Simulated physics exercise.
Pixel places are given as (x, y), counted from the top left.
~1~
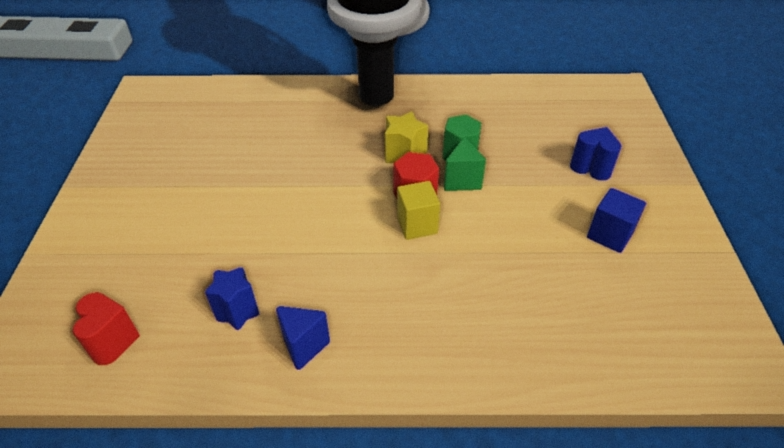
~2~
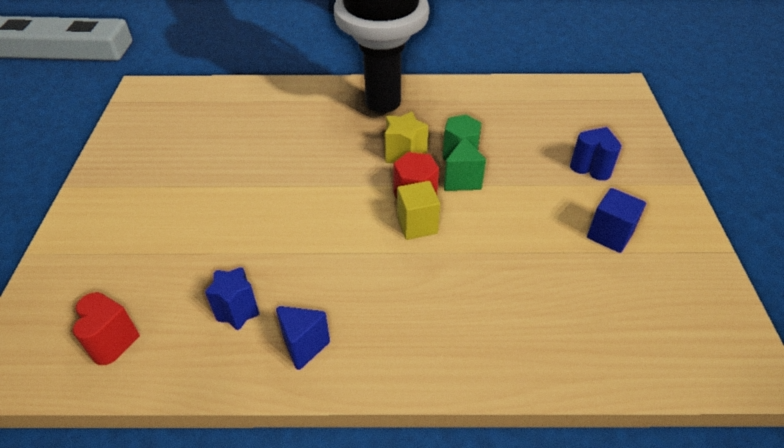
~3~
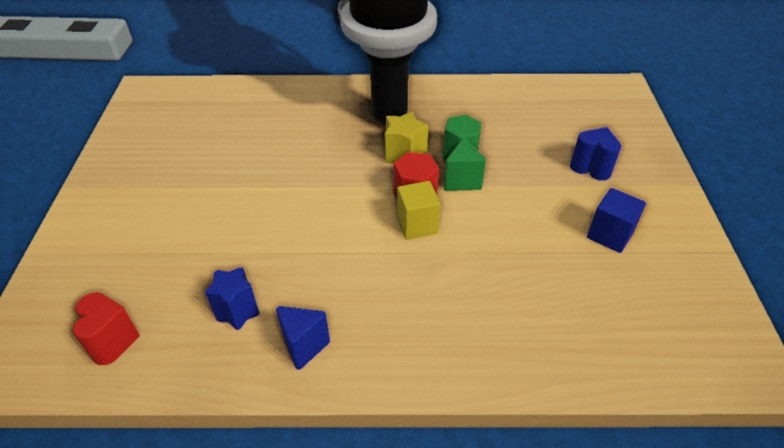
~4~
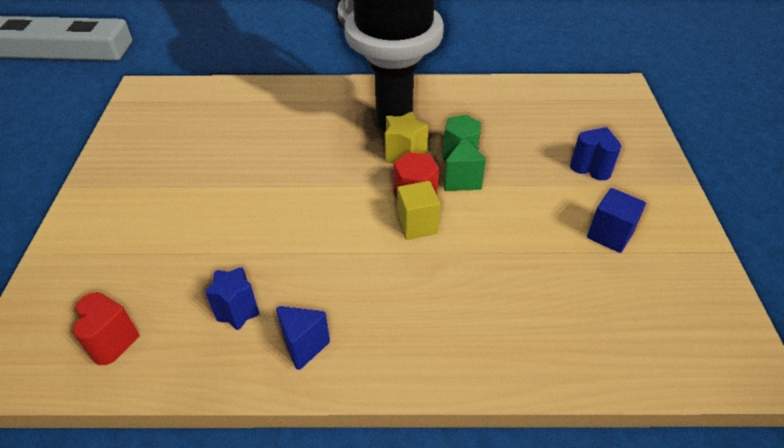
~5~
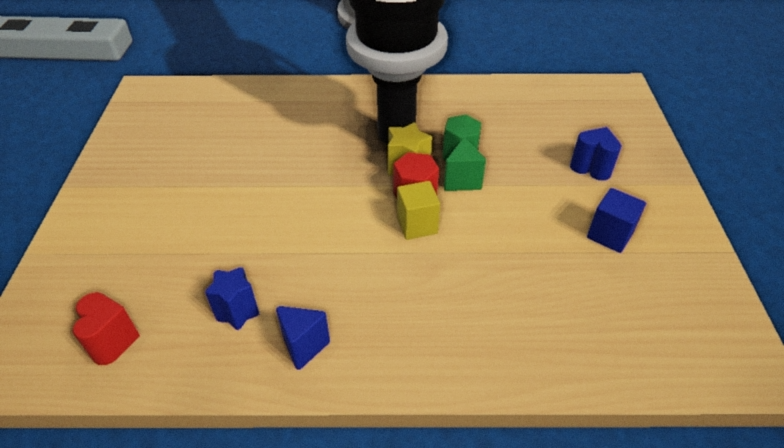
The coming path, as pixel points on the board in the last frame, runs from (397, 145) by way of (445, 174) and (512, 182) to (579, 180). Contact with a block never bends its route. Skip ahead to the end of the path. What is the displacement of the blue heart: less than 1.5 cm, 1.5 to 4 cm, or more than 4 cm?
Covers under 1.5 cm.
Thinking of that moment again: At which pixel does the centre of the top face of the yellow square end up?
The point I'd pick in the picture is (413, 215).
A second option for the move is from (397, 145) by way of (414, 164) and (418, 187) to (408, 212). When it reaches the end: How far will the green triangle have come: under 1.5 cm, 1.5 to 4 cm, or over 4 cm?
Range: Under 1.5 cm.
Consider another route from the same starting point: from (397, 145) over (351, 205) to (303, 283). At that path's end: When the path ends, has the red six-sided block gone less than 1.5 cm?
No, that is not how it ends up.
The first path, step by step. One third of the way, rod (446, 164); yellow star block (456, 168); red six-sided block (442, 193), turned 40° clockwise; yellow square (414, 214), turned 60° clockwise; green six-sided block (467, 124); green triangle (487, 160), turned 60° anticlockwise.
Two thirds of the way, rod (514, 171); yellow star block (473, 175), turned 40° clockwise; red six-sided block (444, 196), turned 45° clockwise; yellow square (413, 215), turned 65° clockwise; green six-sided block (469, 124), turned 15° anticlockwise; green triangle (536, 176), turned 10° clockwise.
At the end, rod (582, 169); yellow star block (473, 175), turned 40° clockwise; red six-sided block (444, 196), turned 45° clockwise; yellow square (413, 215), turned 65° clockwise; green six-sided block (469, 124), turned 15° anticlockwise; green triangle (541, 176), turned 45° clockwise; blue heart (609, 134), turned 15° clockwise.
